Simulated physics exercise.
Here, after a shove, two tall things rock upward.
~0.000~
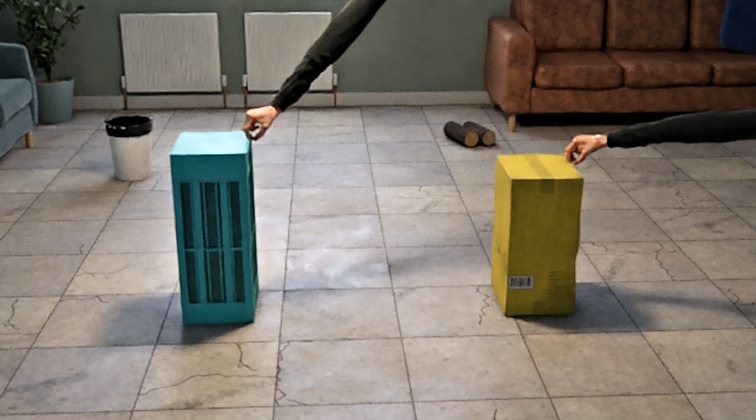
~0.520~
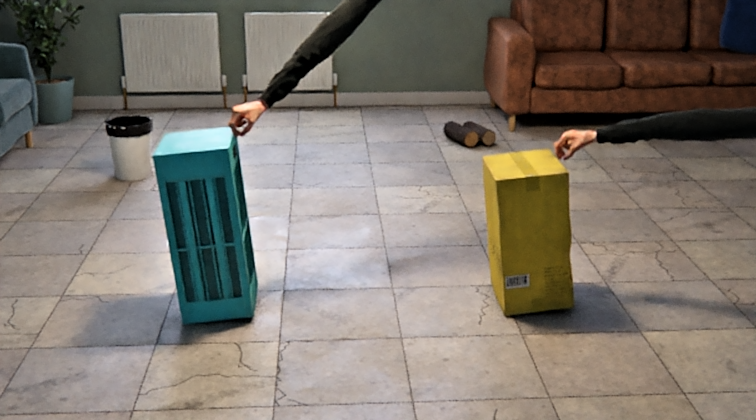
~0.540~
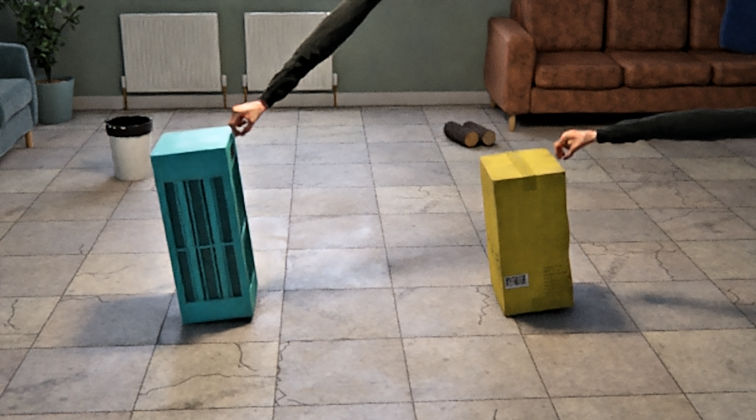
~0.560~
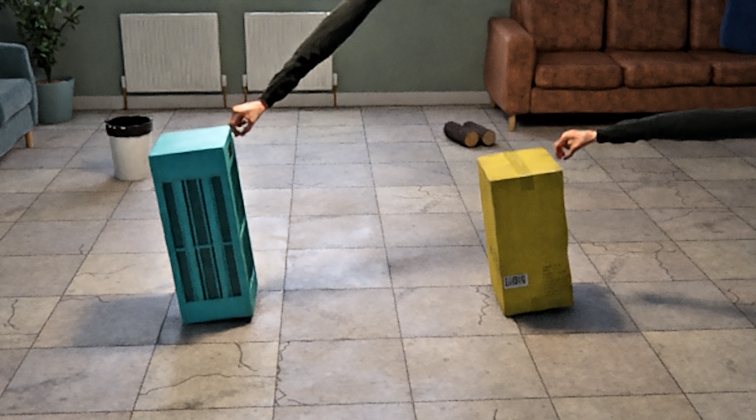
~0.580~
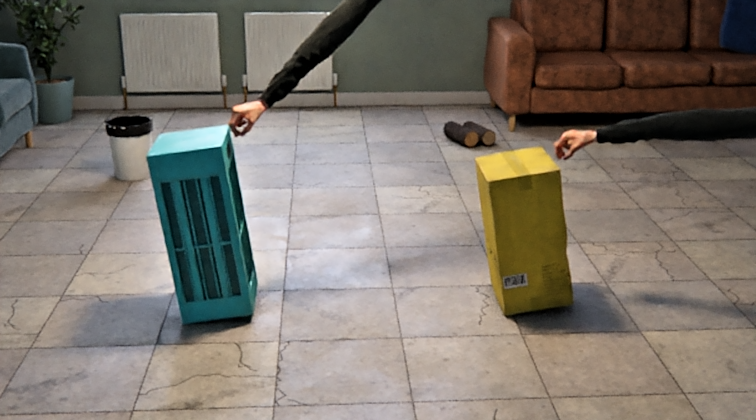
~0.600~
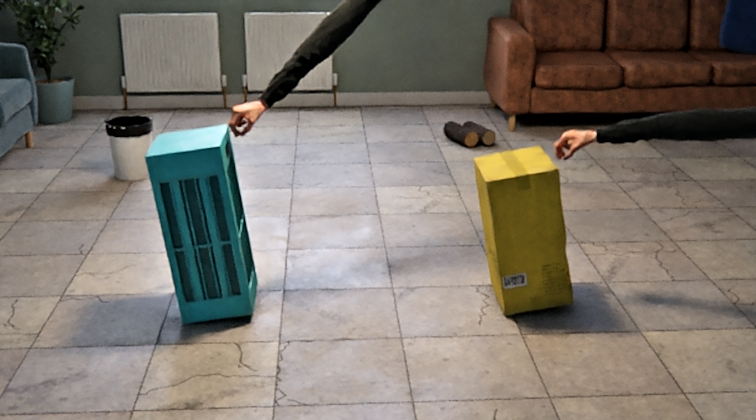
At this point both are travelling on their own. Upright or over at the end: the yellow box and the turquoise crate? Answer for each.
In the end the yellow box swings back up; the turquoise crate, meanwhile, swings back up.
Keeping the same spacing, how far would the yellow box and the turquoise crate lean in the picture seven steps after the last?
Around 10° for the first and 6° for the second.
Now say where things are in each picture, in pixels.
In the first frame, yellow box (535, 234) upright; turquoise crate (217, 227) upright.
In the second frame, yellow box (527, 231) 6° off upright; turquoise crate (209, 225) 5° off upright.
In the third frame, yellow box (526, 230) 7° off upright; turquoise crate (208, 224) 6° off upright.
In the fourth frame, yellow box (525, 230) 8° off upright; turquoise crate (207, 224) 7° off upright.
In the fifth frame, yellow box (523, 230) 9° off upright; turquoise crate (206, 224) 7° off upright.
In the sixth frame, yellow box (523, 230) 10° off upright; turquoise crate (205, 224) 7° off upright.
After 0.90 s, yellow box upright near (536, 233); turquoise crate upright near (219, 227).
At rest (2.1 s), the yellow box rocks back upright, near (535, 234); the turquoise crate rocks back upright, near (217, 227).
